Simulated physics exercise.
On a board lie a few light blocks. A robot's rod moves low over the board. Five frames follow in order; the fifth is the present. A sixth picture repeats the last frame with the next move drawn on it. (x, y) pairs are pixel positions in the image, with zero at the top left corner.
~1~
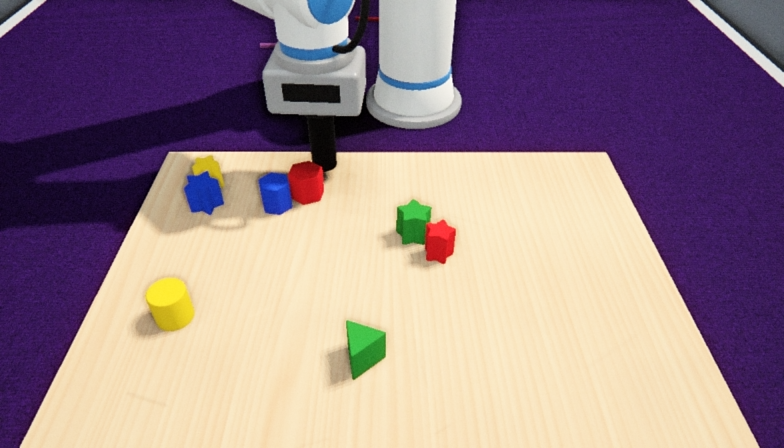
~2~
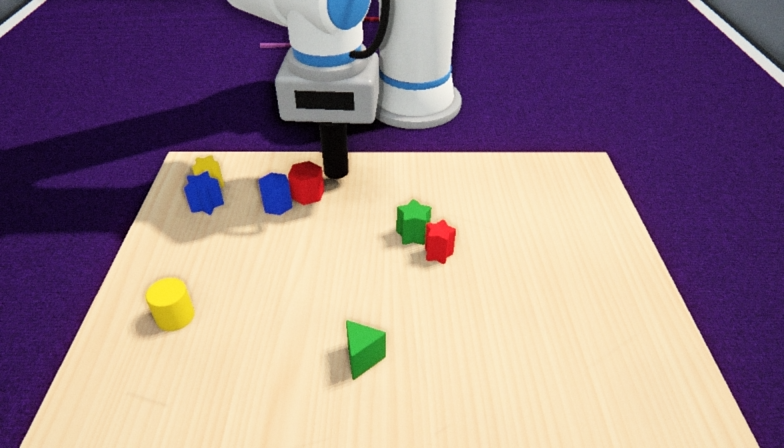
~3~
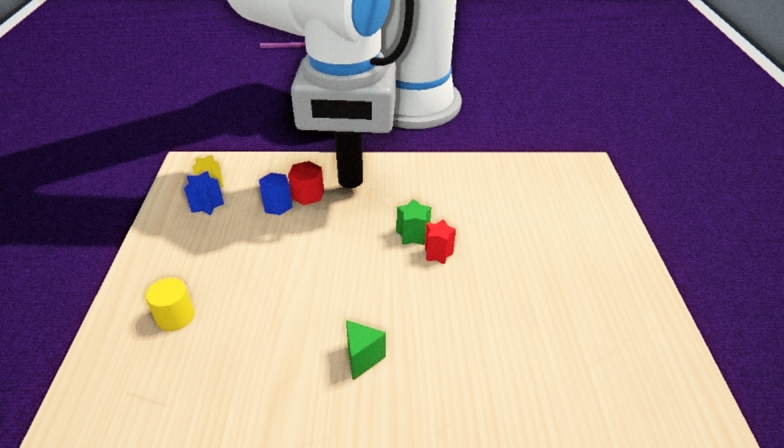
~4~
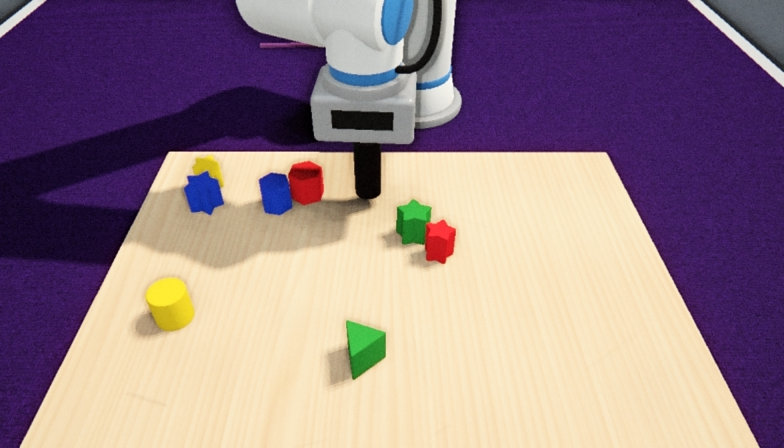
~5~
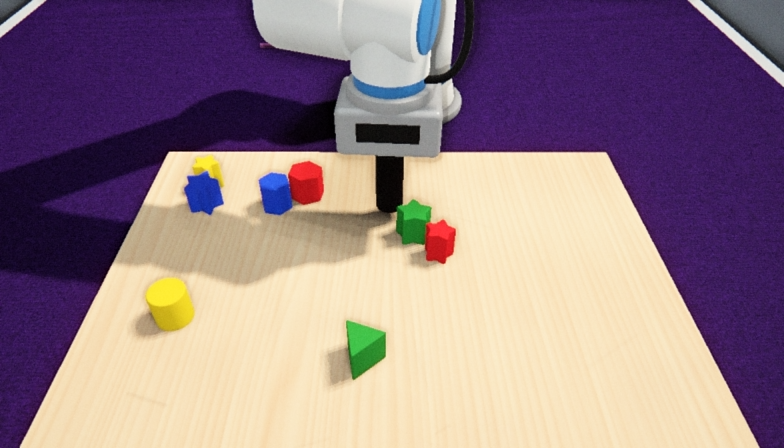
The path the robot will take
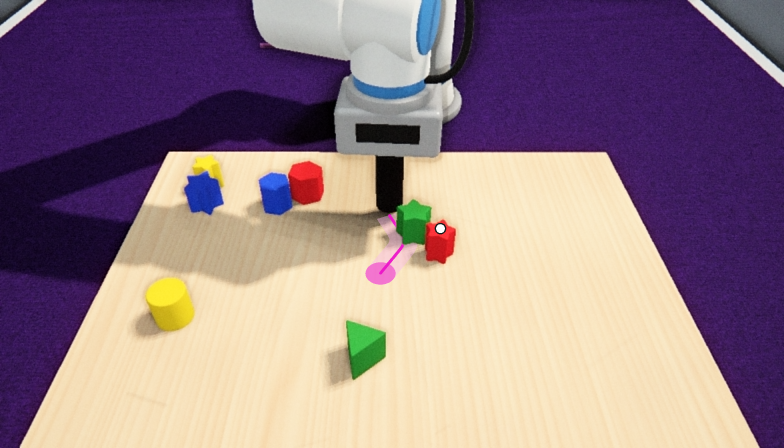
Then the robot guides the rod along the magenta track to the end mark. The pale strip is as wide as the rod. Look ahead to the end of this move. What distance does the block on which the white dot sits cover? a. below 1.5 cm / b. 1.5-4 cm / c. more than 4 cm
Letter b.
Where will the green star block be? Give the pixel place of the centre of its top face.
Roughly at (431, 224).
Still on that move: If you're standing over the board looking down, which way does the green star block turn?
Its spin: Anticlockwise.
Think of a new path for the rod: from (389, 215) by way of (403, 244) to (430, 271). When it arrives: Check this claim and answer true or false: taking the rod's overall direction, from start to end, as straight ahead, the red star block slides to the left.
The statement is correct.
Drawn move, from (389, 215) over (402, 233) and (397, 253) to (381, 273); the dot is on the red star block.
On the path given first. One third of the way, rod (402, 223); green star block (427, 218), turned 25° anticlockwise; red star block (446, 233).
Two thirds of the way, rod (397, 243); green star block (431, 224), turned 45° anticlockwise; red star block (454, 238).
At the end, rod (380, 263); green star block (431, 224), turned 45° anticlockwise; red star block (454, 238).
